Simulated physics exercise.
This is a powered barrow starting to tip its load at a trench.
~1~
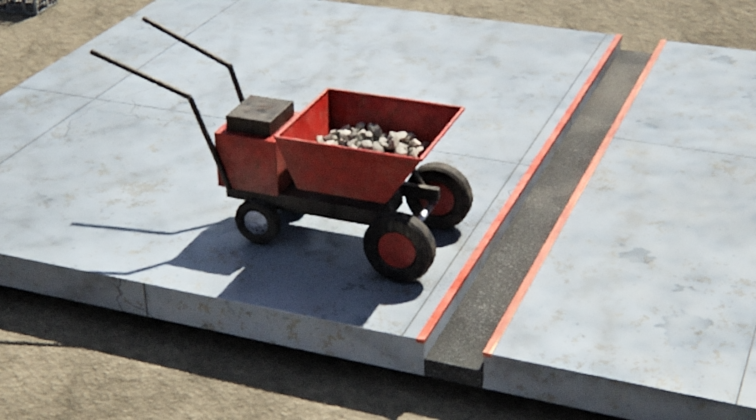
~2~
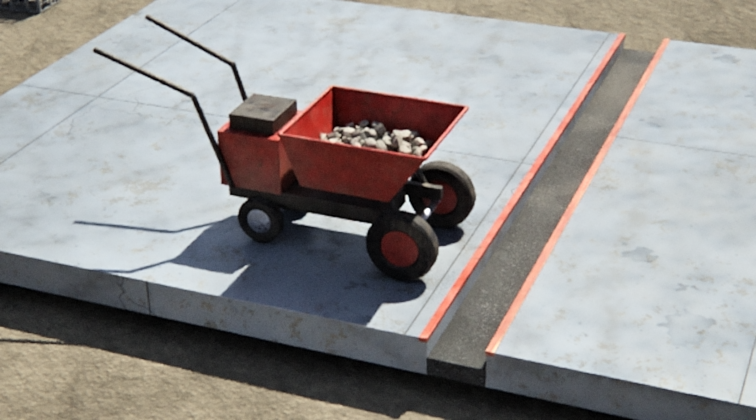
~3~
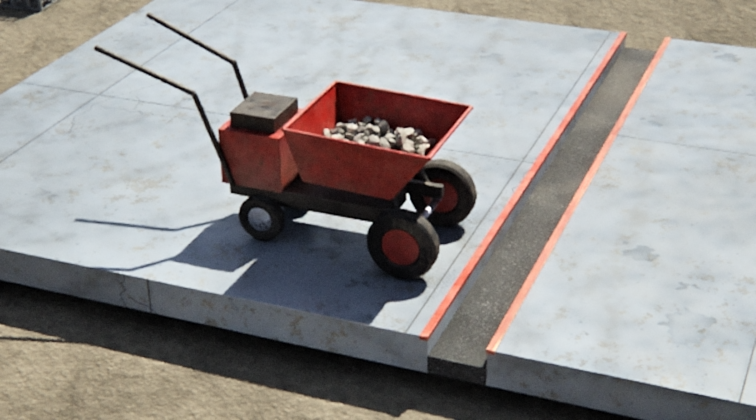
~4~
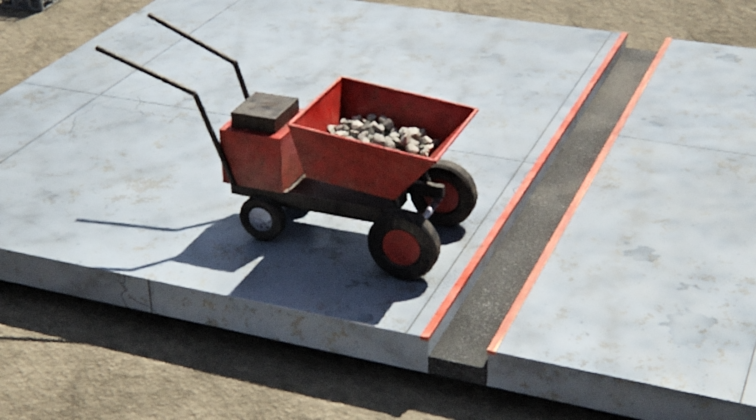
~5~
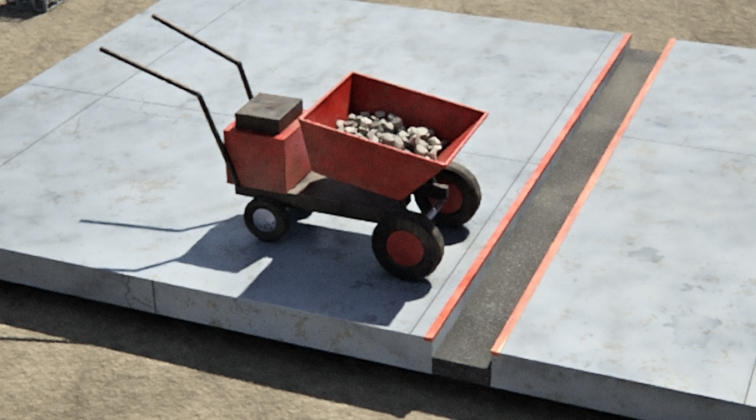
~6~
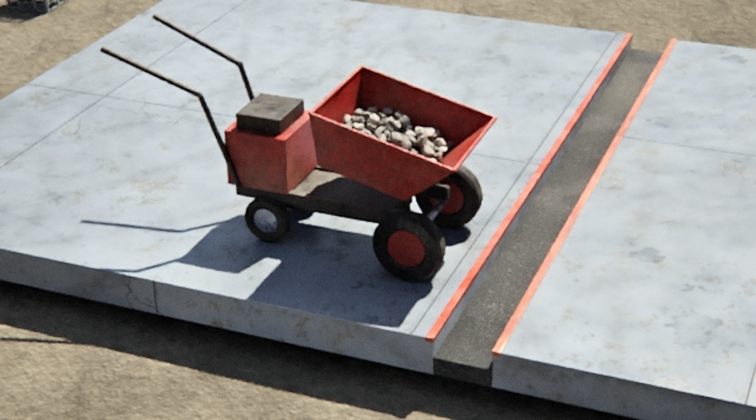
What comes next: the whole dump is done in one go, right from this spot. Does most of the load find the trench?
Result: Mostly out.
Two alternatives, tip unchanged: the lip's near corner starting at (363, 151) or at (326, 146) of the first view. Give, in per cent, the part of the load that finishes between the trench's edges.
You'd get 90 in a hundred the first time and 50 in a hundred the second.
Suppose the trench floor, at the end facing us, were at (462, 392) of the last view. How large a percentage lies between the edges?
That would give roughly 30 percent.
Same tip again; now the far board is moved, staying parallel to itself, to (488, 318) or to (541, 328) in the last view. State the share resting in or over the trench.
In order, some 10 and some 80 percent.
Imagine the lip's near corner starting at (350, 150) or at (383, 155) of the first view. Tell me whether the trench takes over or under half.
The first place leaves the greater portion between the edges, the second place the greater portion.
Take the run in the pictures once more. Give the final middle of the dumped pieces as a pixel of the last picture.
I'd mark it at roughly (561, 271).
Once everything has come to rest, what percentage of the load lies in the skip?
Share in the skip: Around 0 %.
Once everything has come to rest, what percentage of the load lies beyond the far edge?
Roughly 65 per cent of the load.
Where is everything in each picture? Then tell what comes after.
The first picture shows lip of the skip near (420, 160), level; top of the load near (361, 148), broken stones; first edge of the trench near (439, 311); far edge near (504, 324), the trench under half as wide as the skip, and shallow for its width.
The second picture shows lip of the skip near (424, 160), level; top of the load near (365, 146).
The third picture shows lip of the skip near (428, 159), tipped barely; top of the load near (368, 143).
The fourth picture shows lip of the skip near (434, 162), tipped barely; top of the load near (372, 141).
The fifth picture shows lip of the skip near (445, 166), tipped a little; top of the load near (364, 132).
The sixth picture shows lip of the skip near (454, 171), tipped a little; top of the load near (371, 128); first edge of the trench near (448, 310); far edge near (513, 323).
Shortly afterwards, skip tipped steeply; the whole lot in the skip.
Next, skip tipped right over; all but a few in the skip; only a few in or heaped over the trench; only a few beyond it; only a few falling.
Some moments later, skip tipped right over; a little in the skip; a little in or heaped over the trench; near two thirds beyond it.
In the end, skip tipped right over; near a third in or heaped over the trench; near two thirds beyond it.
